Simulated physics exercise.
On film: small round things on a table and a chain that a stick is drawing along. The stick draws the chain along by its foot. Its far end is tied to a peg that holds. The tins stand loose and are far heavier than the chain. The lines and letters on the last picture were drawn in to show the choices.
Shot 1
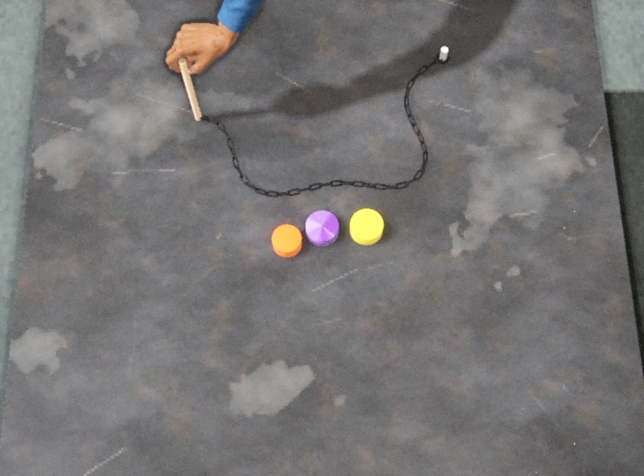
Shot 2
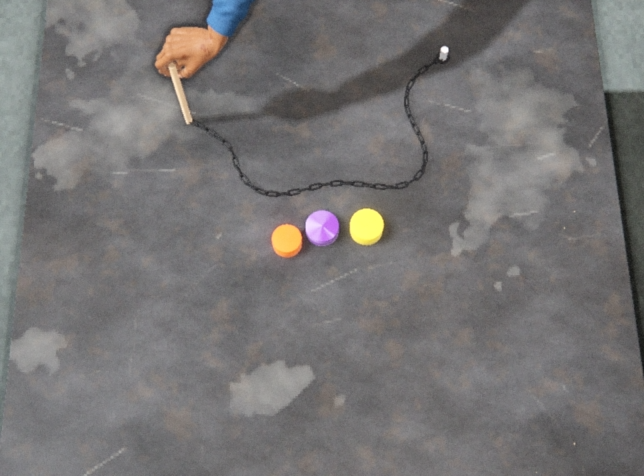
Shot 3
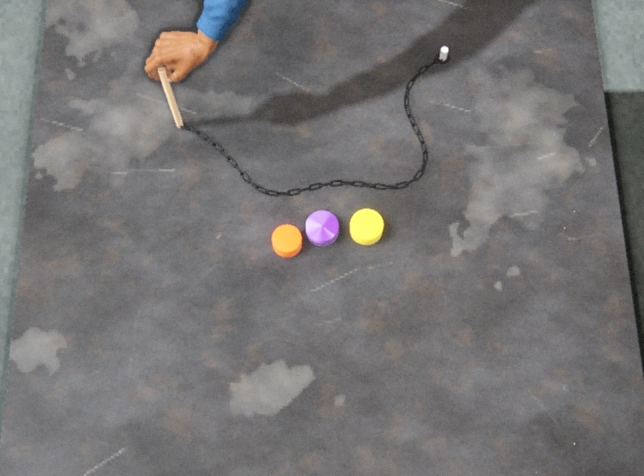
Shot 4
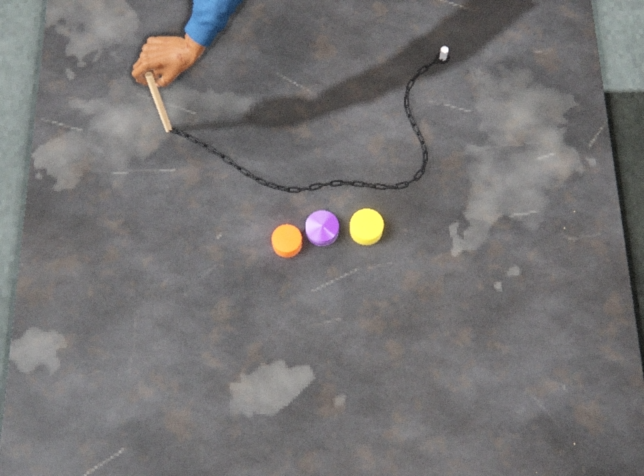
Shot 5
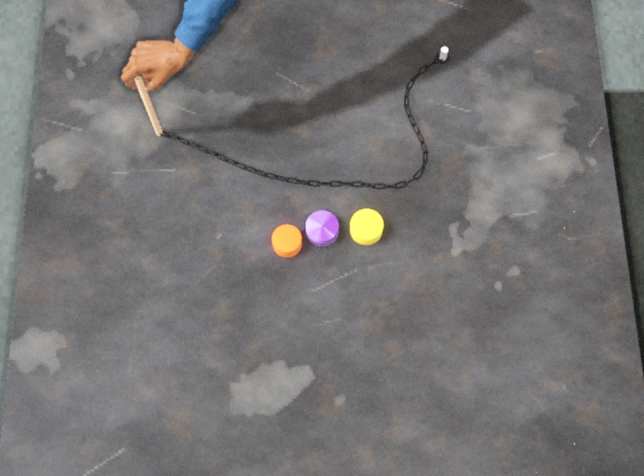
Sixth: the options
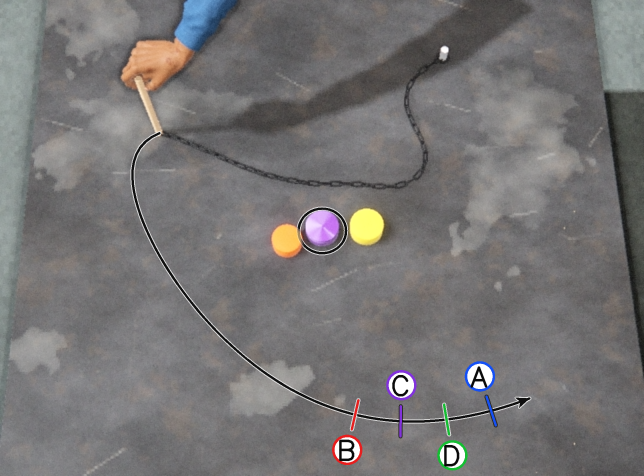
The clip shows a hand moving a wooden stick leftward and slightly down, drawing one end of a dark chain along and straightening its left side, while the orange, purple and yellow tins below stay still.
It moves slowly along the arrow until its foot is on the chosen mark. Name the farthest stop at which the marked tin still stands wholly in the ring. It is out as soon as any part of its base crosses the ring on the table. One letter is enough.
As far as tick B.
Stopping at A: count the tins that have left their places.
By then, three.
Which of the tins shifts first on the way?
The orange one.
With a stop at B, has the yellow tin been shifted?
No.
On the marked copy, A at (491, 411); B at (355, 415); C at (401, 421); D at (447, 420); the ring at (322, 231); the route from (159, 133) via (247, 360) to (529, 398).
Following B. Soon after the start, foot of the stick (155, 247); purple tin (322, 228).
Later, foot of the stick (242, 356); purple tin (322, 228).
In the end, foot of the stick (355, 415); purple tin (323, 228); orange tin (311, 255); the purple tin is still in its ring.
As for the rest, A drags the ringed tin to (373, 238); C drags the ringed tin to (338, 231); D drags the ringed tin to (356, 235).
